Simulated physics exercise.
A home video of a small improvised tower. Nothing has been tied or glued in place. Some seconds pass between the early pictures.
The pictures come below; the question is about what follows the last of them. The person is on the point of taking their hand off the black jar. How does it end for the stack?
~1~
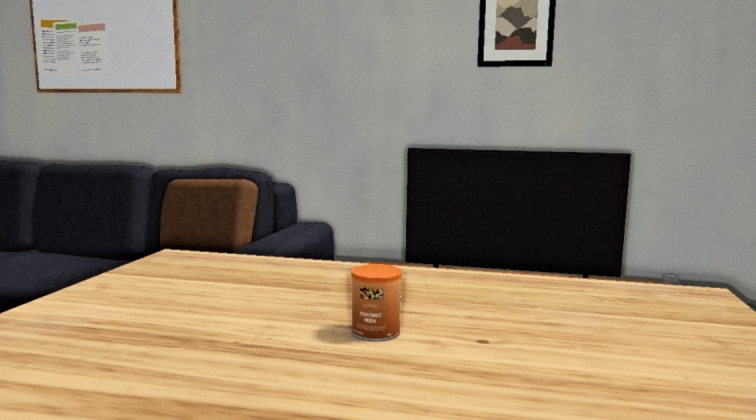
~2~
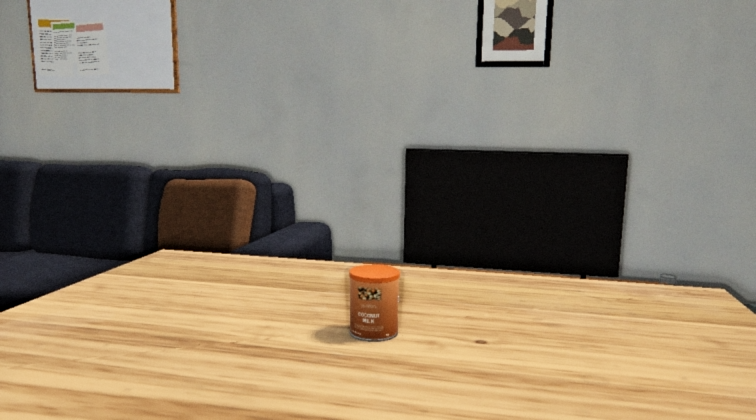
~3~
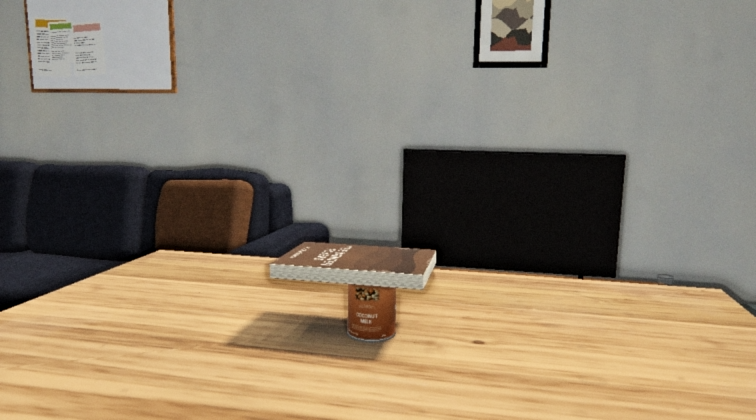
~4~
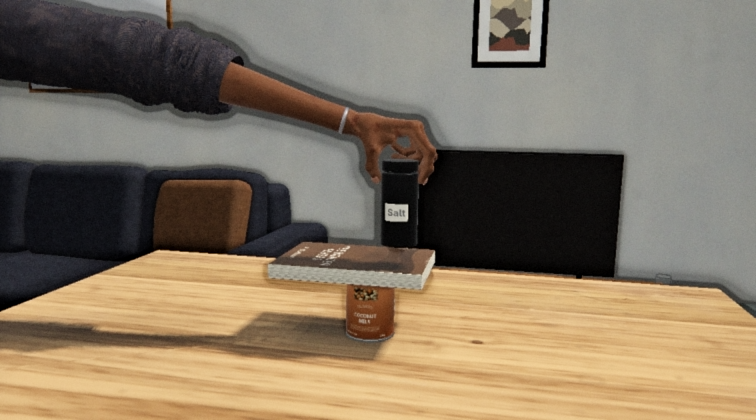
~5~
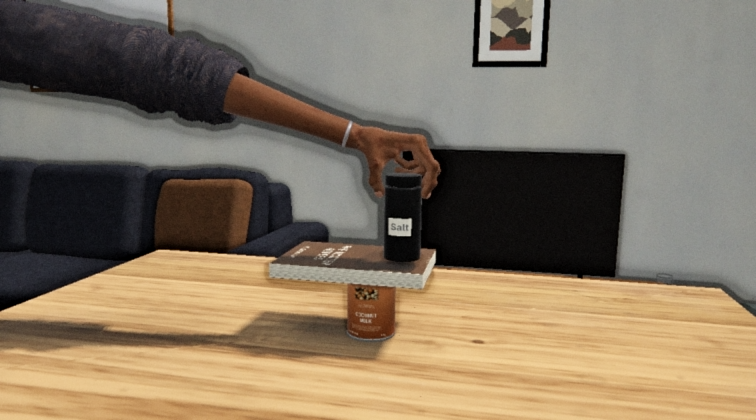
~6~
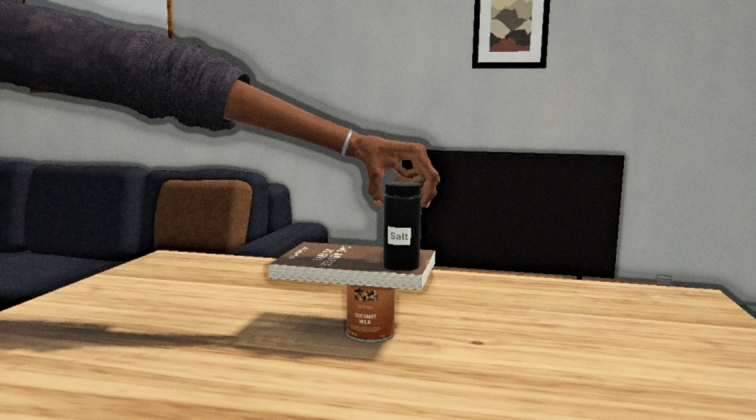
In the end the stack is still standing.
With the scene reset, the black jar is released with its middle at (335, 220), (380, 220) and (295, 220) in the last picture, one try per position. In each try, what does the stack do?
Case 1: Stable; case 2: Stable; case 3: Collapse.
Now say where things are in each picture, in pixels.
In the first frame, the last thing is not in view yet.
In the second frame, the last thing is not in view yet.
In the third frame, the last thing is not in view yet; brown book (358, 263).
In the fourth frame, still above its spot; black jar (400, 202); brown book (356, 263).
In the fifth frame, still above its spot; black jar (403, 216); brown book (357, 263).
In the sixth frame, in place under the hand; black jar (402, 225); brown book (356, 263).
Then, 0.20 s later than the last frame, all is still.
Then, 0.60 s later than the last frame, black jar resting near (402, 226).
When it is over, all 3 as before. End places, in pixels of the last picture, black jar near (402, 226). The stack stays up.
